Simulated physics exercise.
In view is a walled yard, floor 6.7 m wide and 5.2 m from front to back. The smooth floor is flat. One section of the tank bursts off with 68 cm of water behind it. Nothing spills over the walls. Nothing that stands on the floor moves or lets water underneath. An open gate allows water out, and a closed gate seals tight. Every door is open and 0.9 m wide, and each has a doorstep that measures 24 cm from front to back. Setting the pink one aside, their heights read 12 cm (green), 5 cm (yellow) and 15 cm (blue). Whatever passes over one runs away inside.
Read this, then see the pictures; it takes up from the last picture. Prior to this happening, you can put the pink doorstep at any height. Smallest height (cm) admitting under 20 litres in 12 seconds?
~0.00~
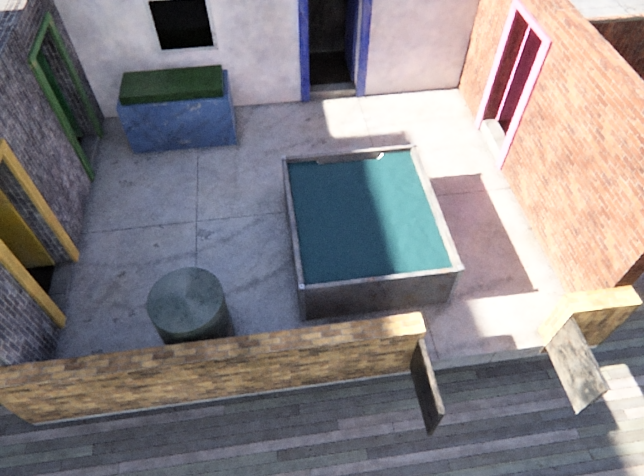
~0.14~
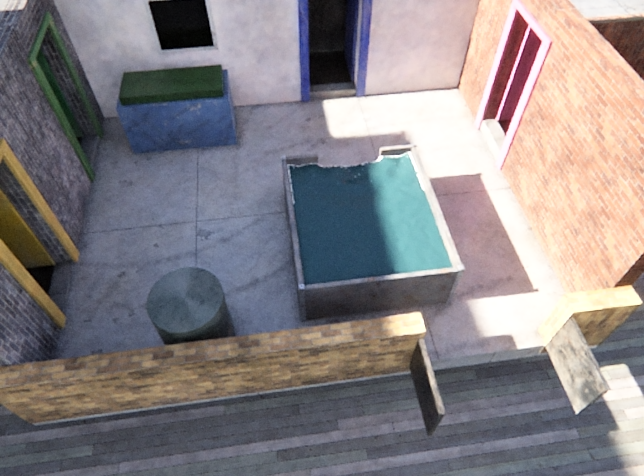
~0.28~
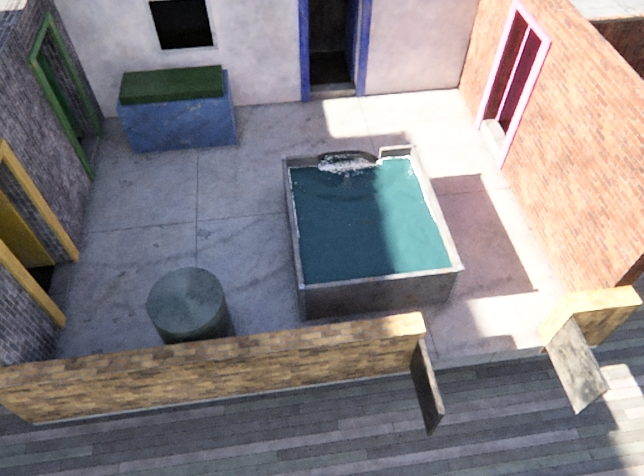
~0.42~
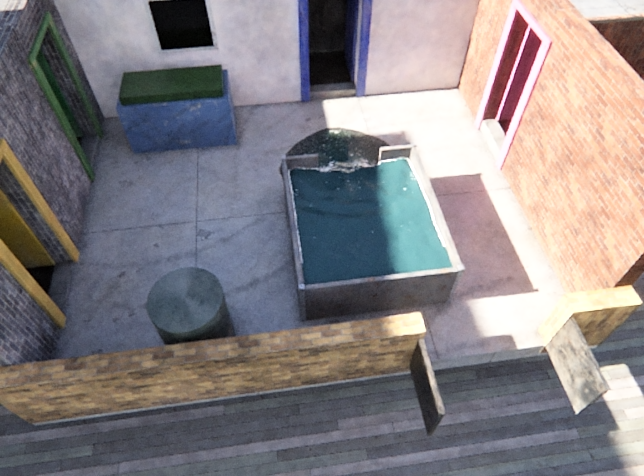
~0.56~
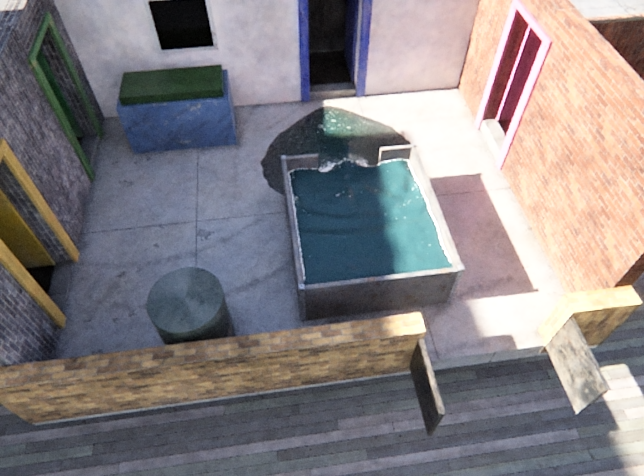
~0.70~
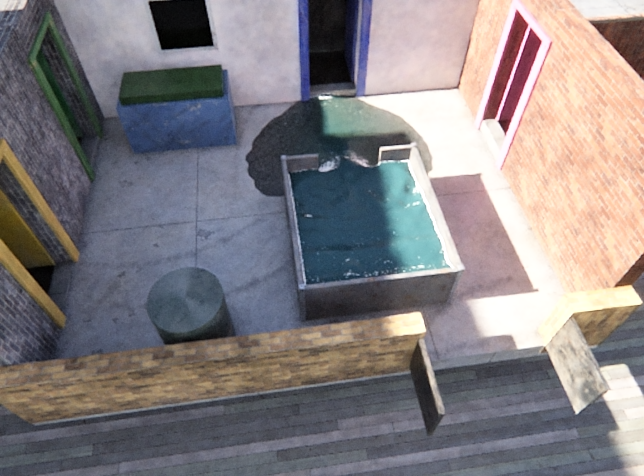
Roughly 6.5 cm.
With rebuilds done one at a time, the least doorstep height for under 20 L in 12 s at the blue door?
Roughly 28 cm at the blue door.
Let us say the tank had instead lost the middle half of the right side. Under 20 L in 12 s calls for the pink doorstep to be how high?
The answer is some 11.5 cm.
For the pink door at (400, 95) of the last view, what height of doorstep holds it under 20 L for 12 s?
It needs about 17 cm.
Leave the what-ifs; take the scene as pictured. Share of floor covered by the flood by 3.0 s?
Wet: Close to 40 %.
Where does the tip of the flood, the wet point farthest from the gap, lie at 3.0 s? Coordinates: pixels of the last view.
The farthest wet point sits near (104, 122).
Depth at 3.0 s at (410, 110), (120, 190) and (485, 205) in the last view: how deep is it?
About 9, 0 and 0 cm.
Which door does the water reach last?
That would be the yellow door.
After 1.4 s water covers 25 % of the floor, deepest (41 cm) near (350, 184); it has not reached the pink door.
After 3.0 s water covers 40 % of the floor, deepest (28 cm) near (450, 92); 7 cm at the pink door, 0 litres in over its 21 cm doorstep.
After 12.0 s water covers 95 % of the floor, deepest (10 cm) near (579, 322); 6 cm at the pink door, 0 litres in over its 21 cm doorstep.
At the pink door as built, the water arrived by 2.2 s and peaked near 11 cm at 5.6 s.
Run again over the same 12 s with other heights there, 37 litres in over 5.5 cm, 12 litres over 7.5 cm. The limit of 20 litres is kept from about 6.5 cm up.
